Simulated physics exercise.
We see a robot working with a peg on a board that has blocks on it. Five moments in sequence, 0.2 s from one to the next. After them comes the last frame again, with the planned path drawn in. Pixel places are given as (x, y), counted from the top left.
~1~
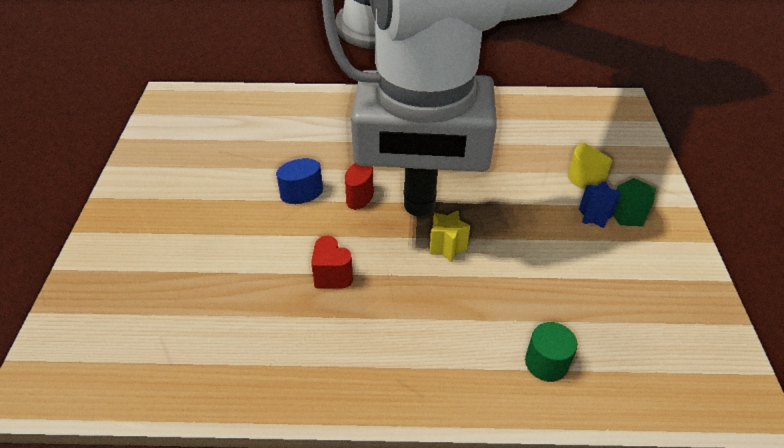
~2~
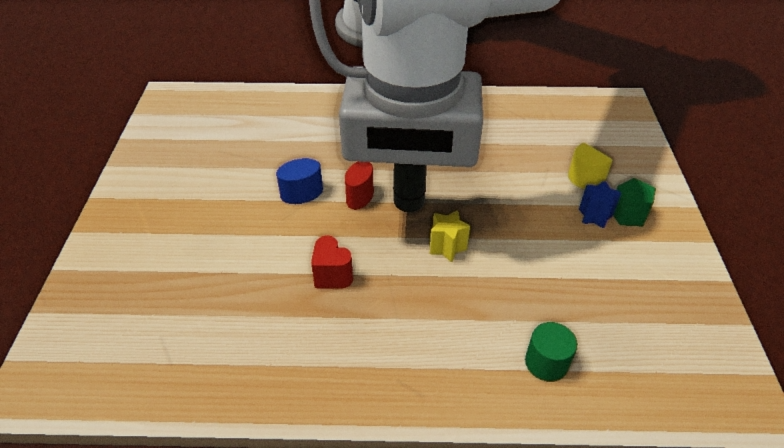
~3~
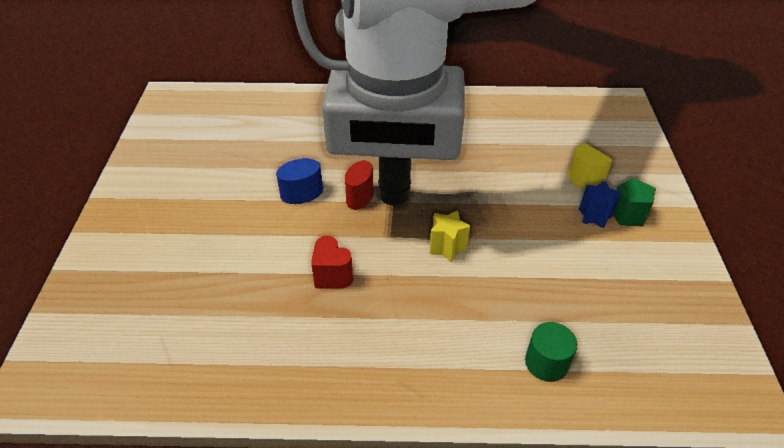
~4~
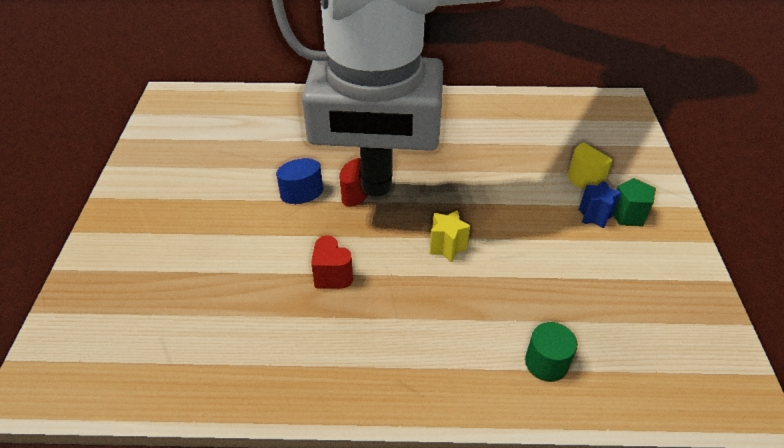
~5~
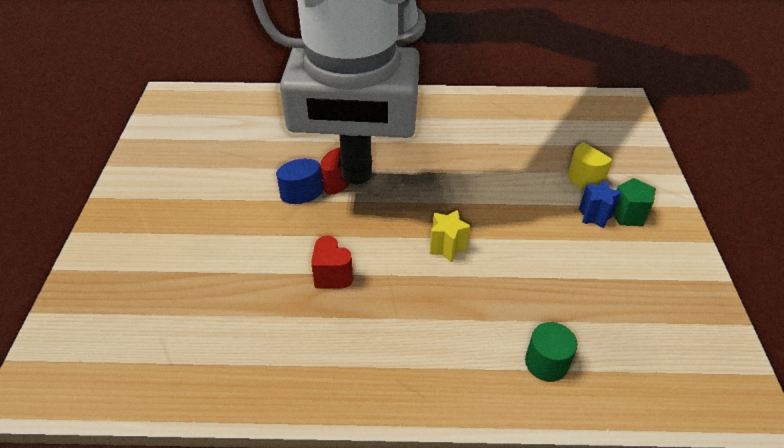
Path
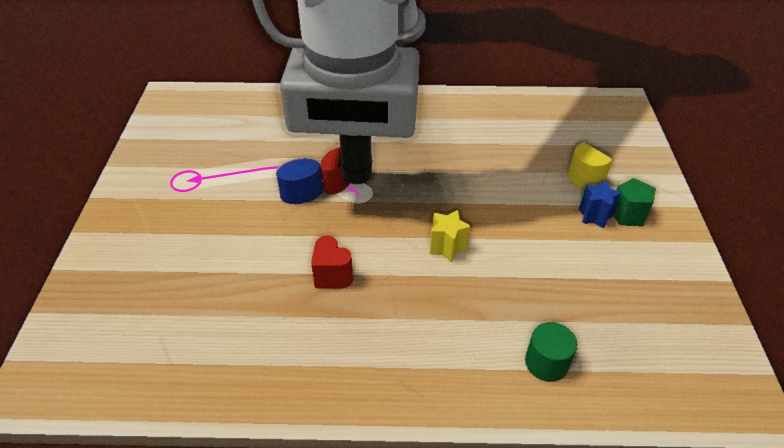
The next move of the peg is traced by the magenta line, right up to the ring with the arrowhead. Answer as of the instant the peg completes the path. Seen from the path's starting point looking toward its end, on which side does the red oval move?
It gets pushed right.
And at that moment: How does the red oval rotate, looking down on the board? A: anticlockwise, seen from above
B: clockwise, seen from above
It's B.
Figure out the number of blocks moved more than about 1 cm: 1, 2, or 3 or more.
Answer: Two blocks.
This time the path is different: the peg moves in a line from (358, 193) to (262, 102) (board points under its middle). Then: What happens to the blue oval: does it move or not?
It is shoved along.
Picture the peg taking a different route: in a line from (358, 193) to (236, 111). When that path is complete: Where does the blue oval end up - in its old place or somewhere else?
By the end it has moved.
The drawn path runs from (358, 193) via (309, 170) and (249, 171), ending at (186, 181).
On the path given first. One third of the way, peg (307, 152); blue oval (283, 165), turned 55° anticlockwise; red oval (292, 132), turned 25° clockwise.
Two thirds of the way, peg (244, 154); blue oval (270, 167), turned 100° anticlockwise; red oval (277, 126), turned 75° clockwise.
At the end, peg (180, 163); blue oval (270, 167), turned 100° anticlockwise; red oval (277, 126), turned 75° clockwise.
